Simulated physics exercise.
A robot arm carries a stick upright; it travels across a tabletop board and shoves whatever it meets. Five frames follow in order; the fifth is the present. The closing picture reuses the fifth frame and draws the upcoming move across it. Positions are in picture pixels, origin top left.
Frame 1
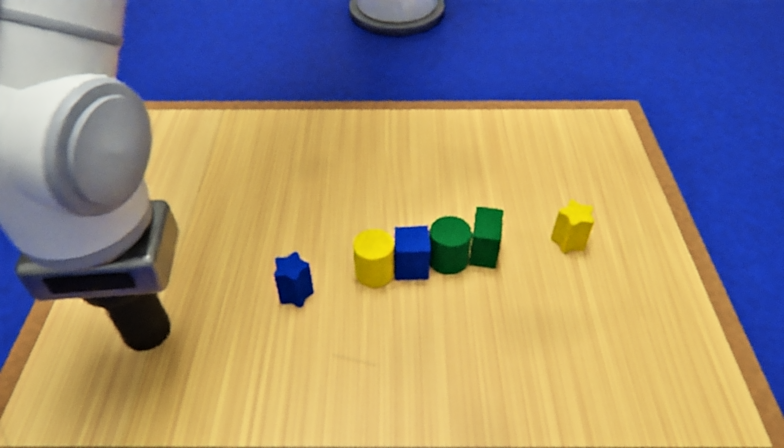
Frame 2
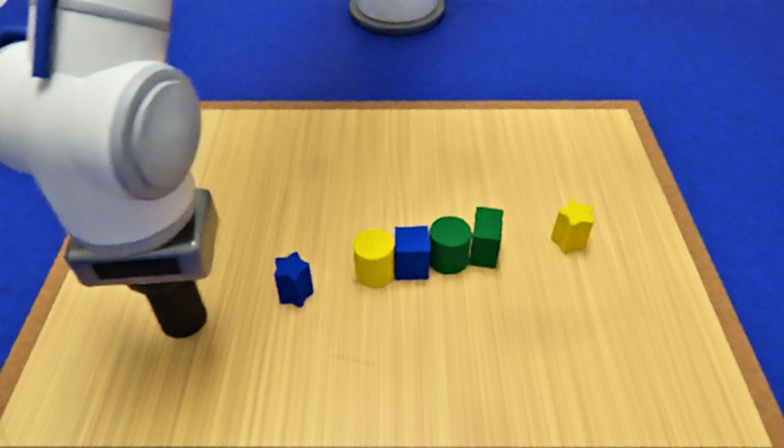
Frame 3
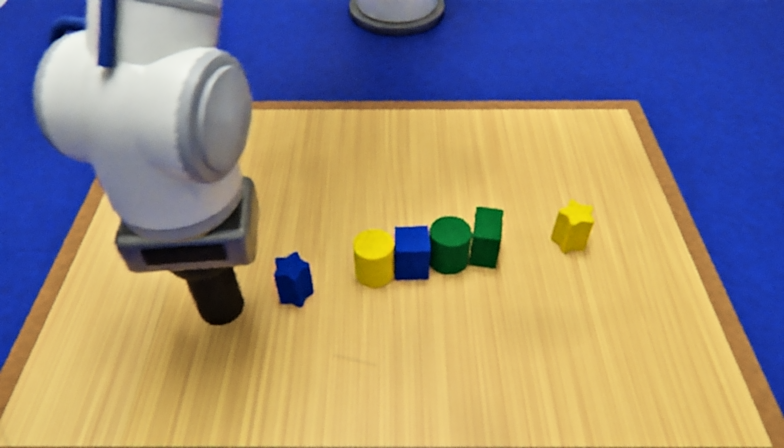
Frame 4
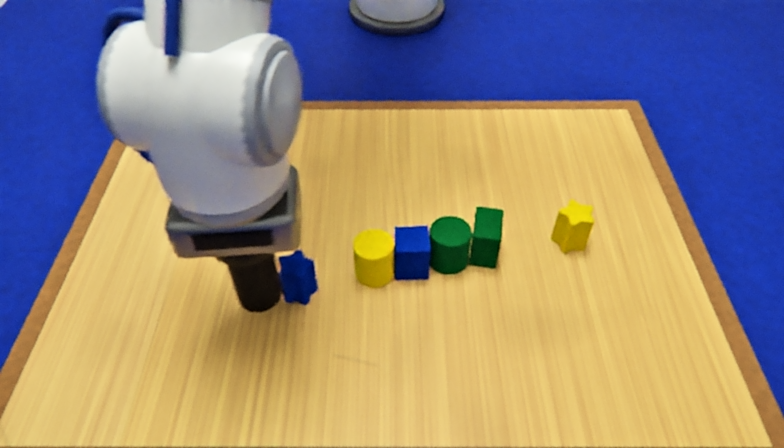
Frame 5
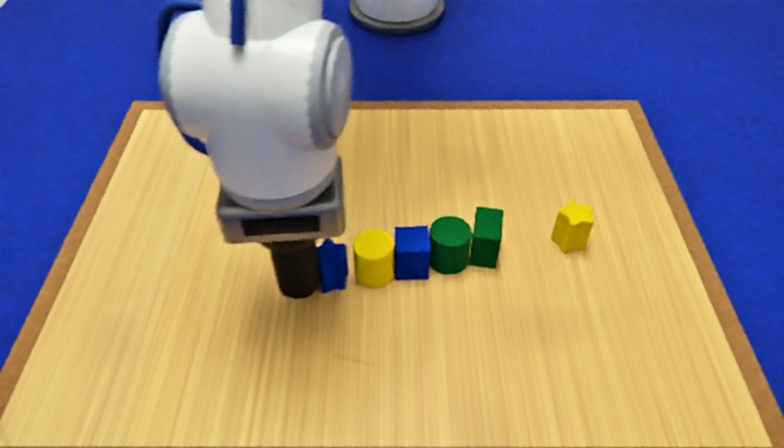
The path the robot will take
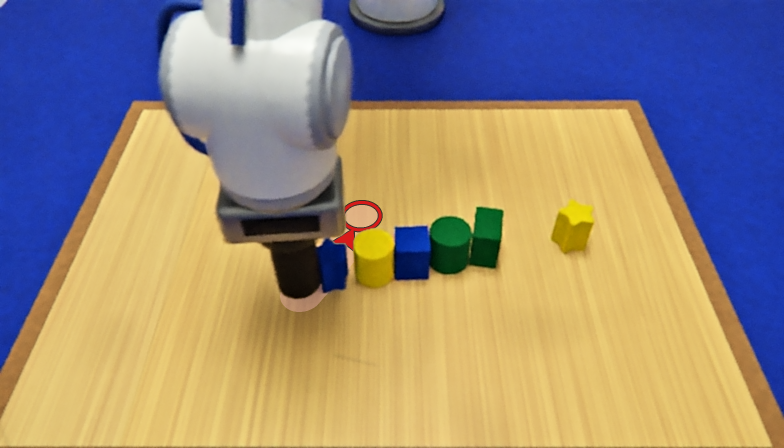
To begin with, a white robotic arm holds a dark stick over a wooden board, left of a blue star, a short row of yellow, blue and green blocks, and a yellow star. The arm moves rightward, reaches the blue star, and pushes it right, close beside the yellow round block.
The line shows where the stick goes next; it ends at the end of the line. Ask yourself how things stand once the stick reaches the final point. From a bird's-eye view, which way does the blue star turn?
The turn is clockwise.
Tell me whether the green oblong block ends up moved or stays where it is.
Once the path ends, it is somewhere new.
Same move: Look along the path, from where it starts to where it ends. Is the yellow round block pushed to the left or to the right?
The yellow round block is shifted sideways to the right, facing along the path from start to end.
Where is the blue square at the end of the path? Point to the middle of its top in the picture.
Somewhere near (439, 240).
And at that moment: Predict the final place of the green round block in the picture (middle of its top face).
My best guess is (479, 235).
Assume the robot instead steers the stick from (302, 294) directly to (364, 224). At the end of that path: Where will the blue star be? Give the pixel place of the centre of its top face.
At the end it should sit near (400, 197).
Drawn move, from (302, 294) by way of (337, 254) to (361, 216).
The first path, step by step. One third of the way, stick (325, 254); blue star (356, 226); yellow round block (389, 233); blue square (427, 238); green round block (465, 232); green oblong block (497, 221), turned 20° anticlockwise.
Two thirds of the way, stick (346, 228); blue star (382, 207), turned 45° clockwise; yellow round block (404, 225); blue square (439, 240); green round block (479, 235); green oblong block (505, 220), turned 45° anticlockwise.
At the end, stick (361, 203); blue star (393, 199), turned 95° clockwise; yellow round block (403, 225); blue square (439, 240); green round block (479, 235); green oblong block (505, 220), turned 45° anticlockwise.
